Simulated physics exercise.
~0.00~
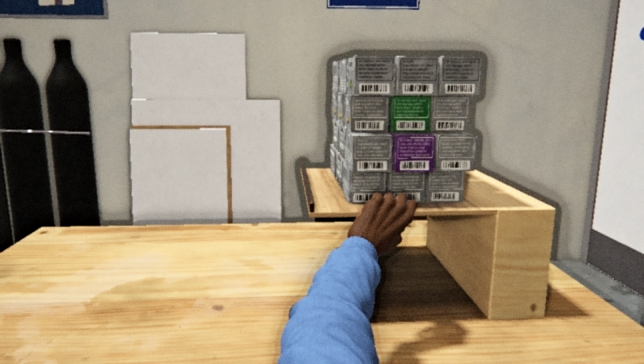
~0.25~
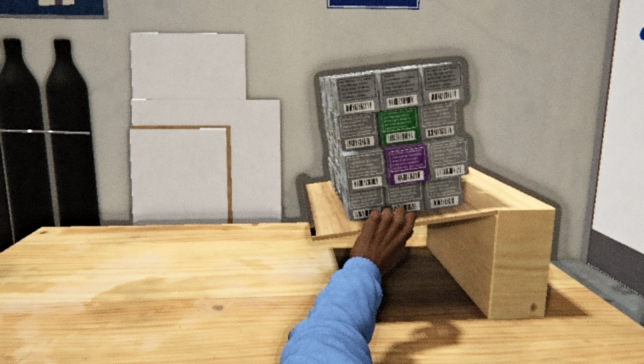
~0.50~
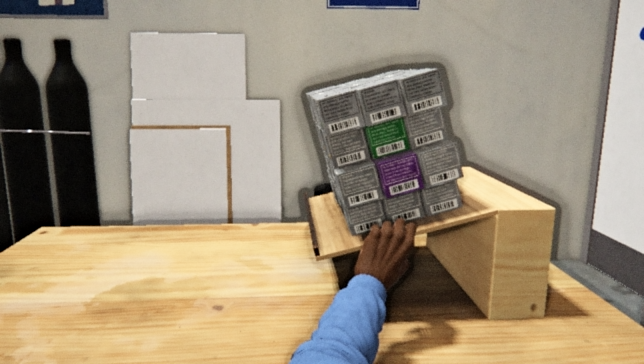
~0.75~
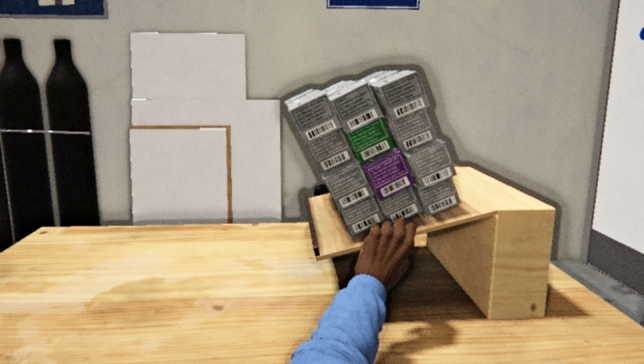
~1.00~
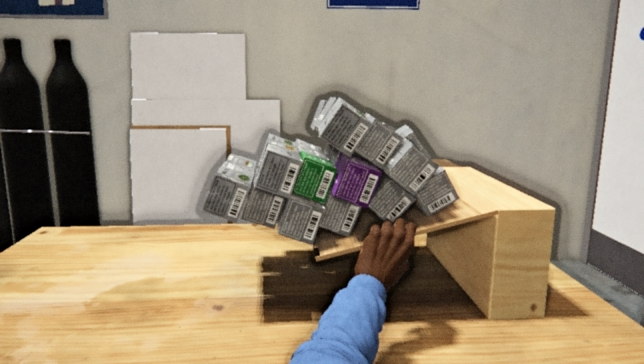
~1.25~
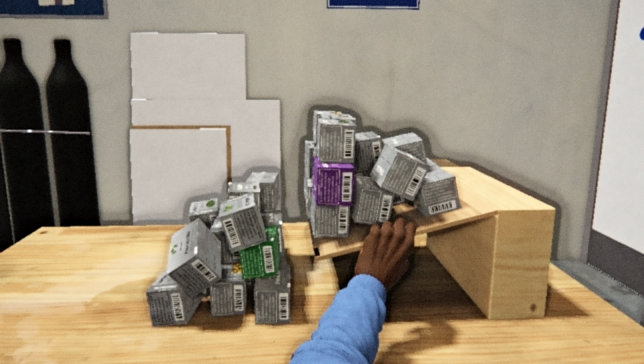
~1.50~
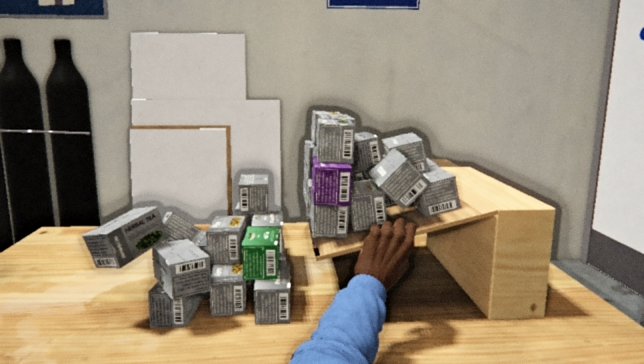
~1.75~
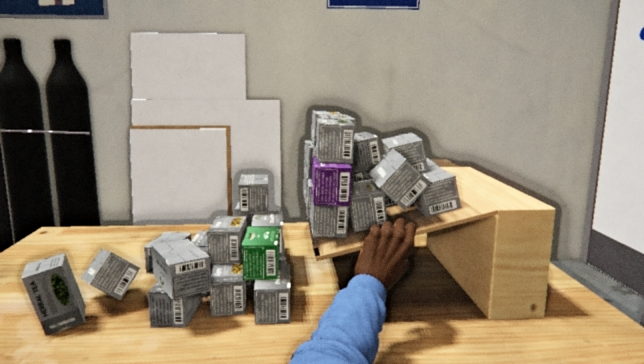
At first, a neat block of gray tea packets, with one green and one purple among them, stands on a wooden tray above a table, a blue-sleeved hand at its edge. The tray's left side dips, and the whole stack leans left, still holding together. It leans further, then breaks apart and topples toward the left. The green packet and many gray ones tumble onto the table, while the purple one stays on the tray. A few loose packets roll farther left, and finally about half lie on the table, the rest resting jumbled on the sloping tray.
